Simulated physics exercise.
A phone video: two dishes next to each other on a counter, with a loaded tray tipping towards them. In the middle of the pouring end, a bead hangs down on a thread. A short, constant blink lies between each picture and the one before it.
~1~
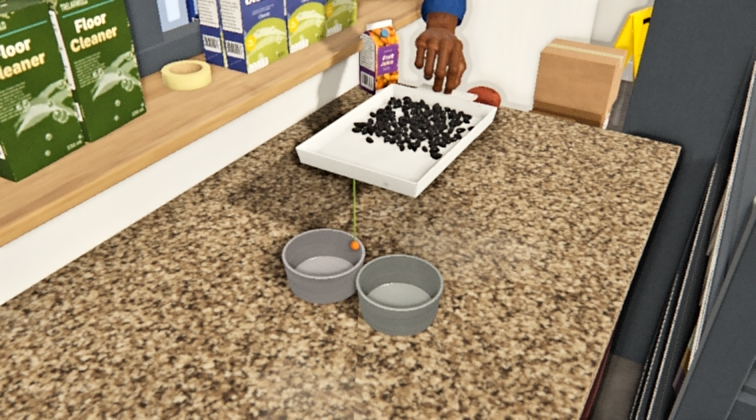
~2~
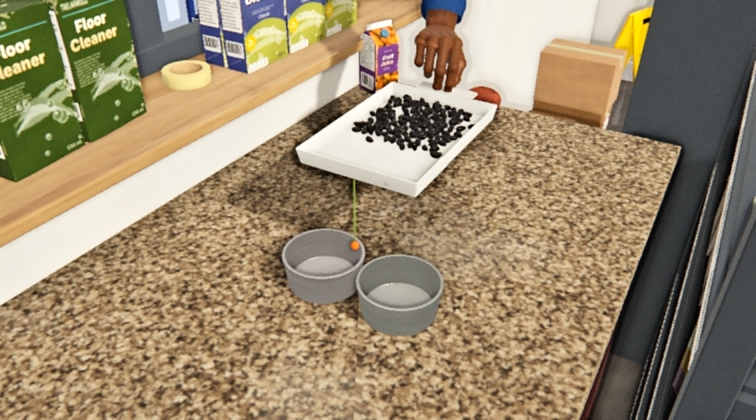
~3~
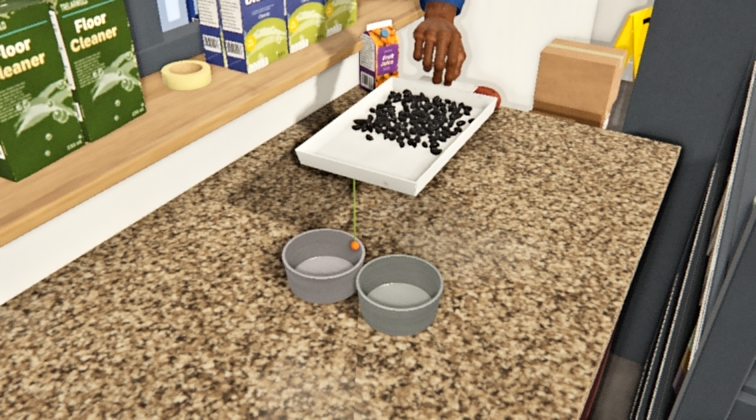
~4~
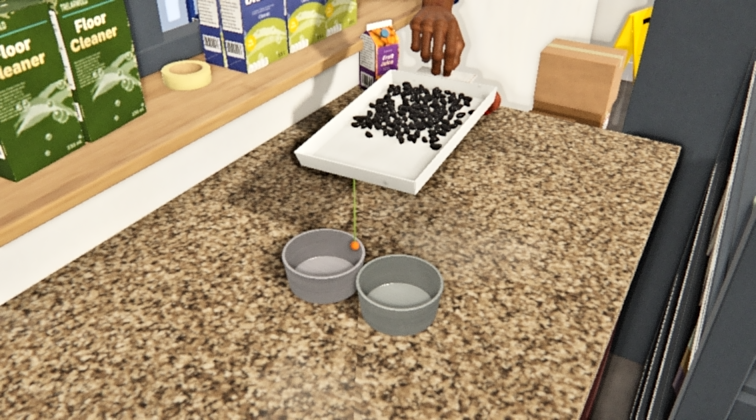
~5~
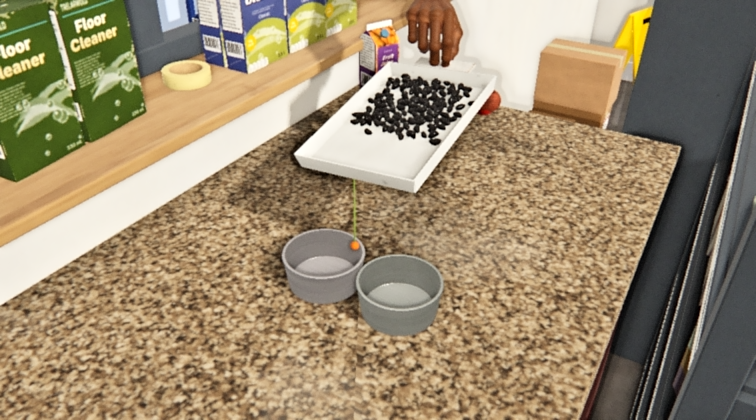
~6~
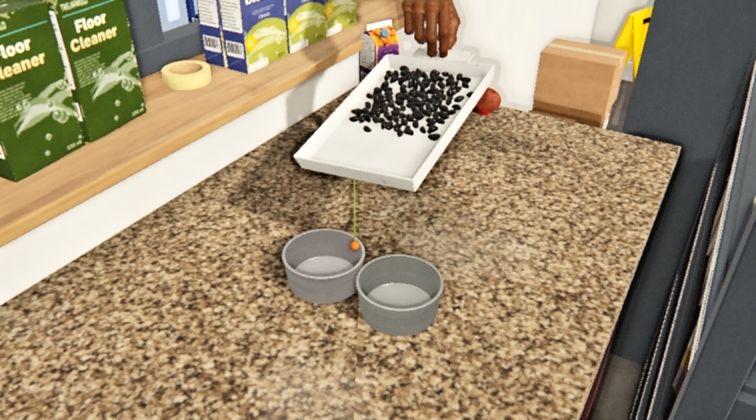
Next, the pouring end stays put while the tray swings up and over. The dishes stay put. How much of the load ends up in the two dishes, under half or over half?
Result: Mostly caught.
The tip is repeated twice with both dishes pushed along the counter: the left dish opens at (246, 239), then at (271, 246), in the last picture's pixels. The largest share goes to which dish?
Try 1: The dish to the right; try 2: The dish to the left.
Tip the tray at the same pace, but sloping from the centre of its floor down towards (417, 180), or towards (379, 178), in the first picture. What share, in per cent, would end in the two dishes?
That comes to 80 per cent the first time and 70 per cent the second.
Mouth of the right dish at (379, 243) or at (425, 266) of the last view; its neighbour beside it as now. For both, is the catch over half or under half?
The dishes end up with the lesser share in the first try and the lesser share in the second.
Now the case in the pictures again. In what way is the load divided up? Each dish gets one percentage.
Left dish 70, right dish 0 %.
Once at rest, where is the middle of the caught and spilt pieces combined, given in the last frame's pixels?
Near pixel (312, 274).
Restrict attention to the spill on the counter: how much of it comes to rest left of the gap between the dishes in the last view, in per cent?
Around 90 per cent, give or take.
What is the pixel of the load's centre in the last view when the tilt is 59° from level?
Somewhere about pixel (344, 128).
Shortly afterwards, tray tipped steeply; the whole lot on the tray.
Next, tray tipped right over; all but a few on the tray; only a few in the left dish; only a few outside both; only a few in the air.
Some moments later, tray tipped past a quarter turn; the bulk in the left dish; near a quarter outside both.
In the end, tray tipped past a quarter turn; none at all in the right dish; the bulk in the left dish; near a quarter outside both.
